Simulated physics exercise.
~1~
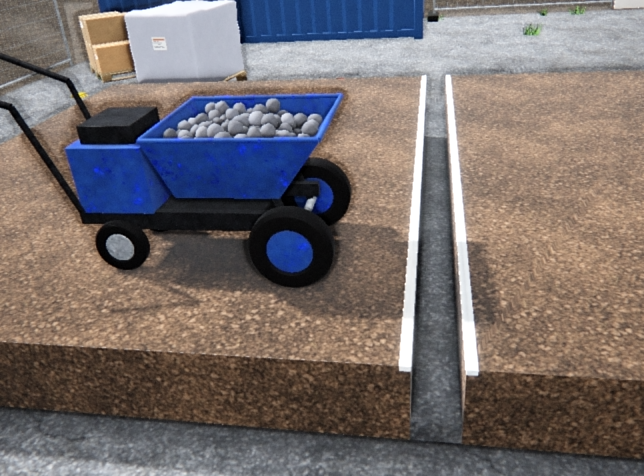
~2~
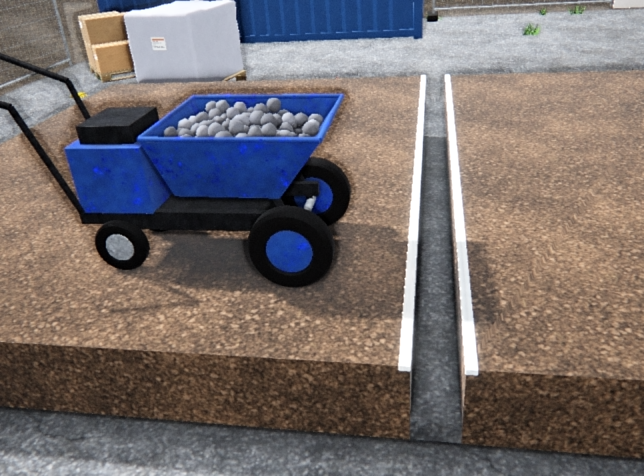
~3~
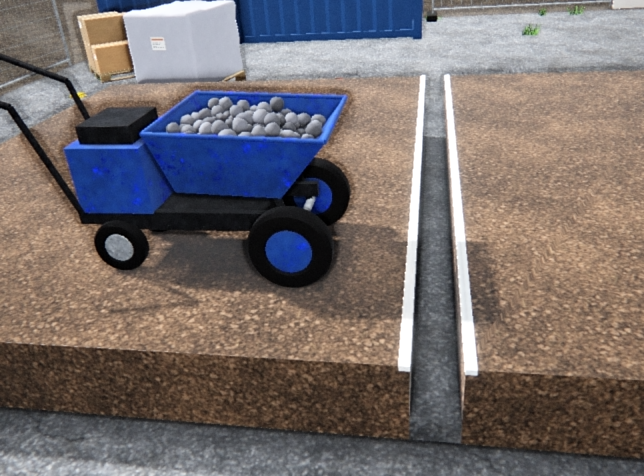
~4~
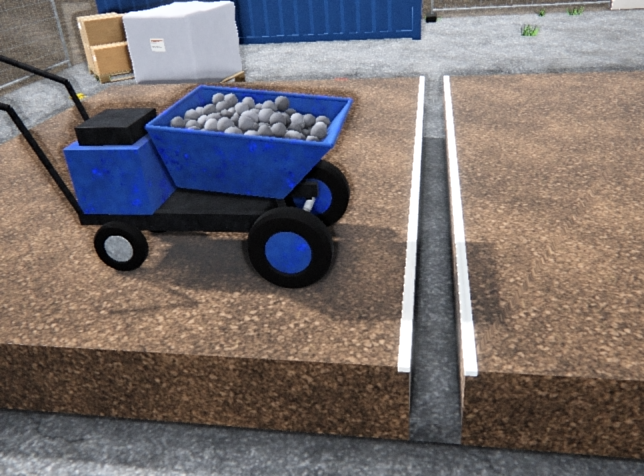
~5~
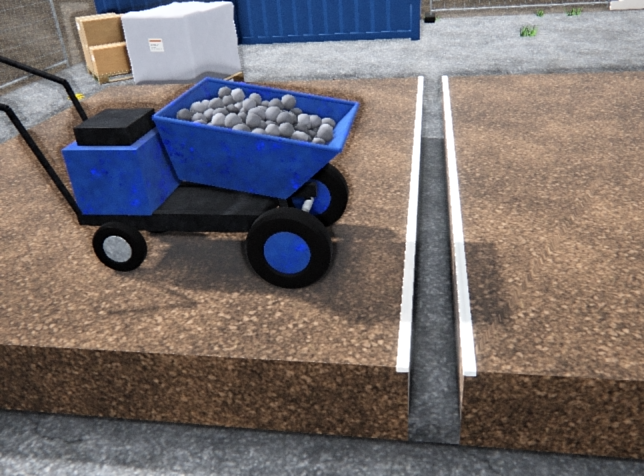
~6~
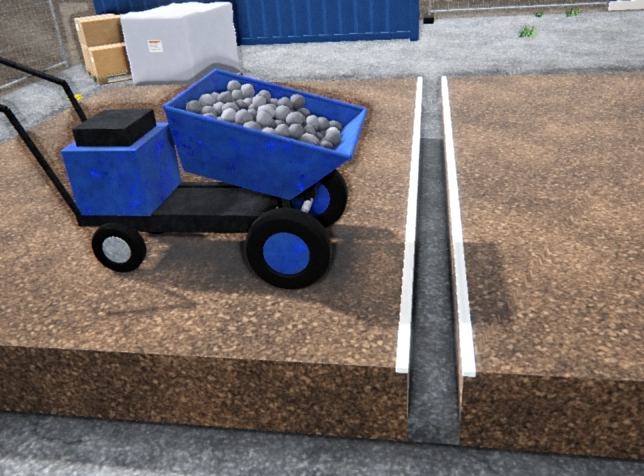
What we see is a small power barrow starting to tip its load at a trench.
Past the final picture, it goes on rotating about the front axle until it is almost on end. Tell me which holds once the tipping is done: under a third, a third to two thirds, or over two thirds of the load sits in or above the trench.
The trench gets more than two thirds.
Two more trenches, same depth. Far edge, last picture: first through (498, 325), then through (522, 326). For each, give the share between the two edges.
Estimated share: Try 1 approx. 100 in a hundred, try 2 approx. 100 in a hundred.
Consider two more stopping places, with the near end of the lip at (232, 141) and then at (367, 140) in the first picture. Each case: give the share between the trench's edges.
About 20 per cent, then about 0 per cent.
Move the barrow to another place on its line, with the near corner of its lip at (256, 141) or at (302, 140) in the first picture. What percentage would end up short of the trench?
Position 1: Near 30 %; position 2: Near 10 %.
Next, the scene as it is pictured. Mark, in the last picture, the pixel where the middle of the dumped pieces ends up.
Near pixel (437, 279).
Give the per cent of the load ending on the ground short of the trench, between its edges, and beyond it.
Approximate split: Short 0 percent, between 75 percent, beyond 15 percent.
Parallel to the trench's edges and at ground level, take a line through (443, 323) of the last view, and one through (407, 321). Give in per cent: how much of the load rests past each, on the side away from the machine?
40 % and 90 %, in that order.
Shortly afterwards, skip tipped steeply; the whole lot in the skip.
Next, skip tipped right over; the bulk in the skip; near a quarter in or heaped over the trench; only a few beyond it; only a few falling.
Some moments later, skip tipped right over; a little in the skip; the bulk in or heaped over the trench; near a quarter beyond it.
In the end, skip tipped right over; a little in the skip; the bulk in or heaped over the trench; near a quarter beyond it.
